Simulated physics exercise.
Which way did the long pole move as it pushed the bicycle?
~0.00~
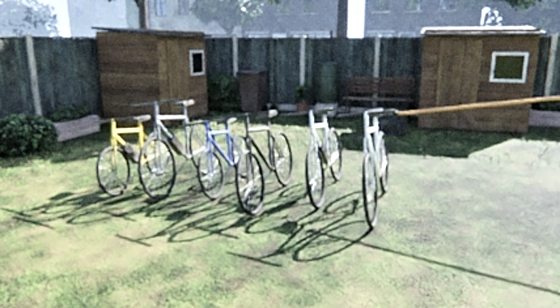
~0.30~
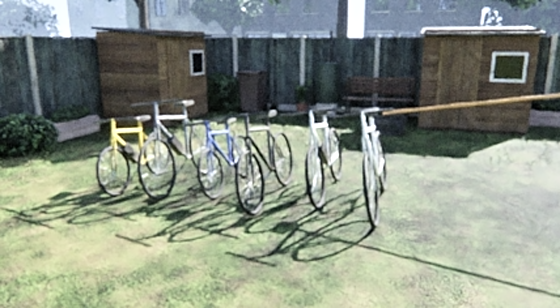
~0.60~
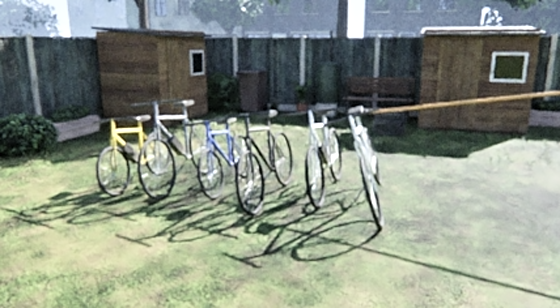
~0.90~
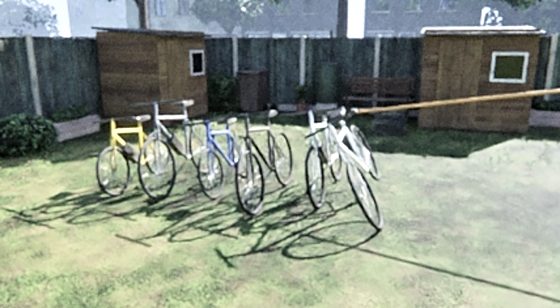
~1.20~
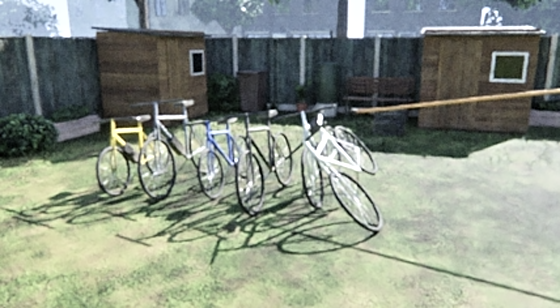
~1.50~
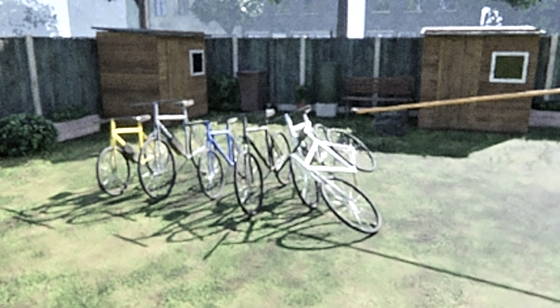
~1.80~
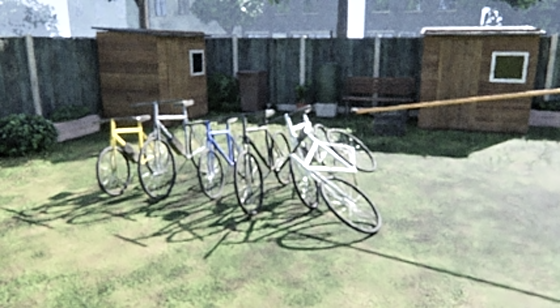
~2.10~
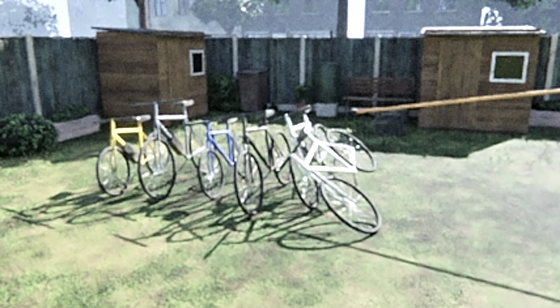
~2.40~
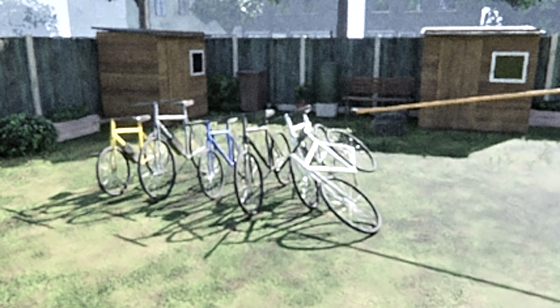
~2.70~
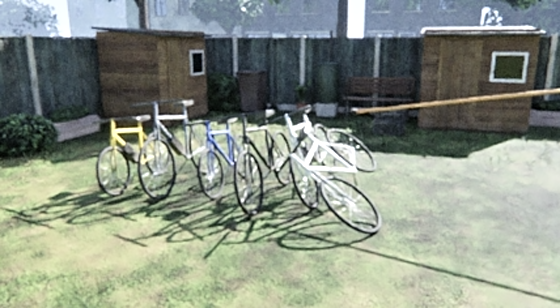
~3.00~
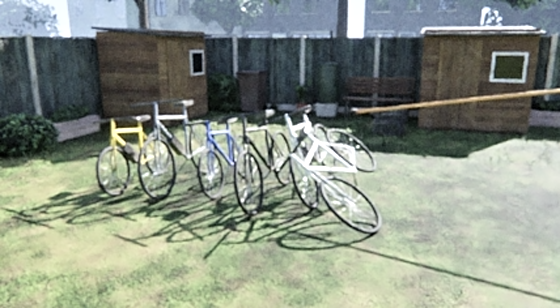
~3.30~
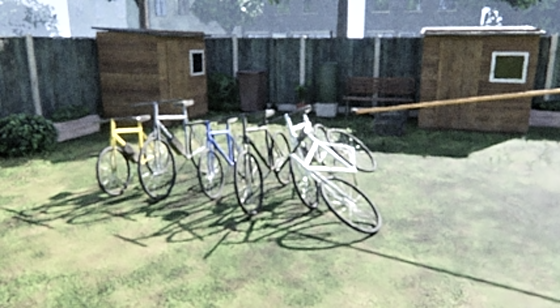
The pole moved to the left, toward the row of bicycles.
